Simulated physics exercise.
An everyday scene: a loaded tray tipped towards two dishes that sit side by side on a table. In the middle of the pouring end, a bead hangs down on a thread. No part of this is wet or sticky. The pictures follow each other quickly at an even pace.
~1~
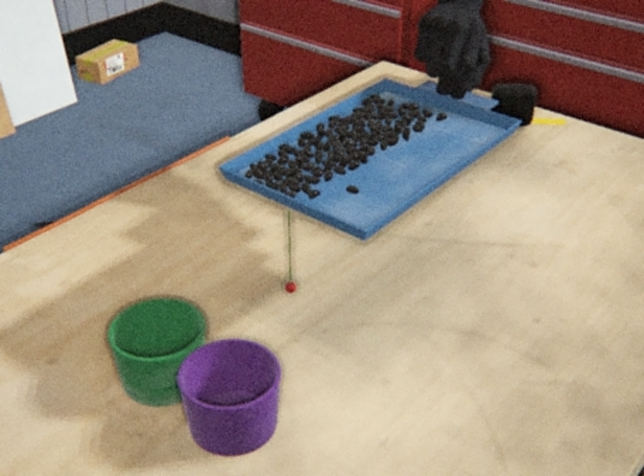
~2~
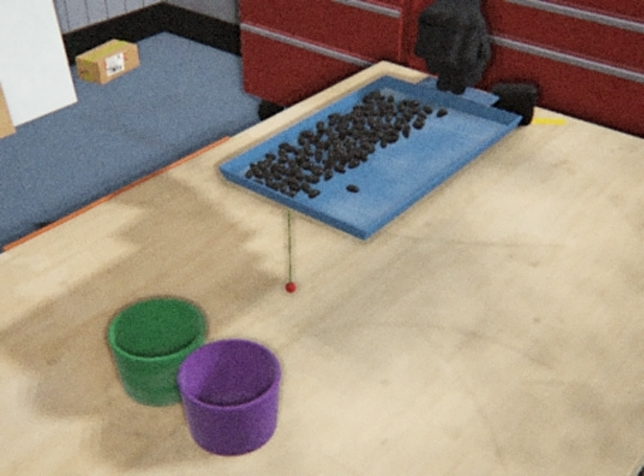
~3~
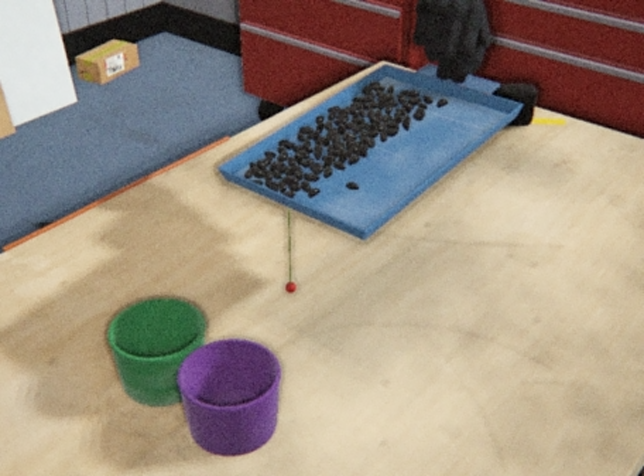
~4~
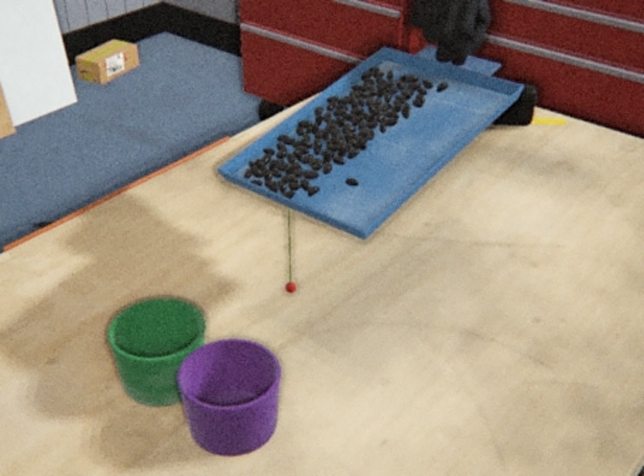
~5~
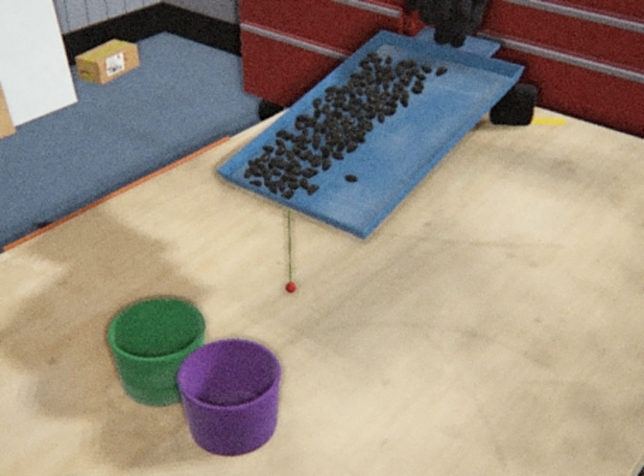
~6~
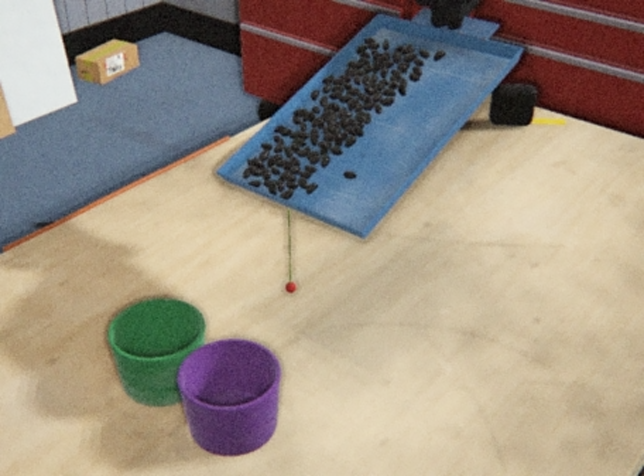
On a wooden table, a black gripper steadily tilts a blue tray of black beans.
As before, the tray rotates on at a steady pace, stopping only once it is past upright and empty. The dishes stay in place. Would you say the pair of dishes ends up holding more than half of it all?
The catch is worse than half, if you ask me.
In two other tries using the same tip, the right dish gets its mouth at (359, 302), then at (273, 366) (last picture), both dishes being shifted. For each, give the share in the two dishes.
Respectively 0 % and 40 %.
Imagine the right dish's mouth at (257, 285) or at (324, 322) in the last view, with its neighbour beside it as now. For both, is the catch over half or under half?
For the two tries in order: Not as much as half, not as much as half.
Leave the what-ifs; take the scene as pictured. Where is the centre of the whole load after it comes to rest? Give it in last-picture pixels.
Resting centre, last picture - approx. (243, 365).
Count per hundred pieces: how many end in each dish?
In per cent, left near 0 and right near 0.
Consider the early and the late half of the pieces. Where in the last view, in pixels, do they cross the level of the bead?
I'd put it at roughly (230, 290), and after that at roughly (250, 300).
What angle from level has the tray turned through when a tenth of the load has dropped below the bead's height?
80 degrees.
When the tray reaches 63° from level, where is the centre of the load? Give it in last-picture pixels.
(277, 166).
Soon after the last picture, tray tipped steeply; nearly all on the tray; a stray few outside both; a stray few in the air.
A little later, tray tipped past a quarter turn; a small part on the tray; a stray few in the right dish; a stray few in the left dish; about two thirds outside both; about a quarter in the air.
Later still, tray tipped past a quarter turn; a stray few in the right dish; a stray few in the left dish; nearly all outside both.
At rest, tray tipped past a quarter turn; a stray few in the right dish; a stray few in the left dish; nearly all outside both.
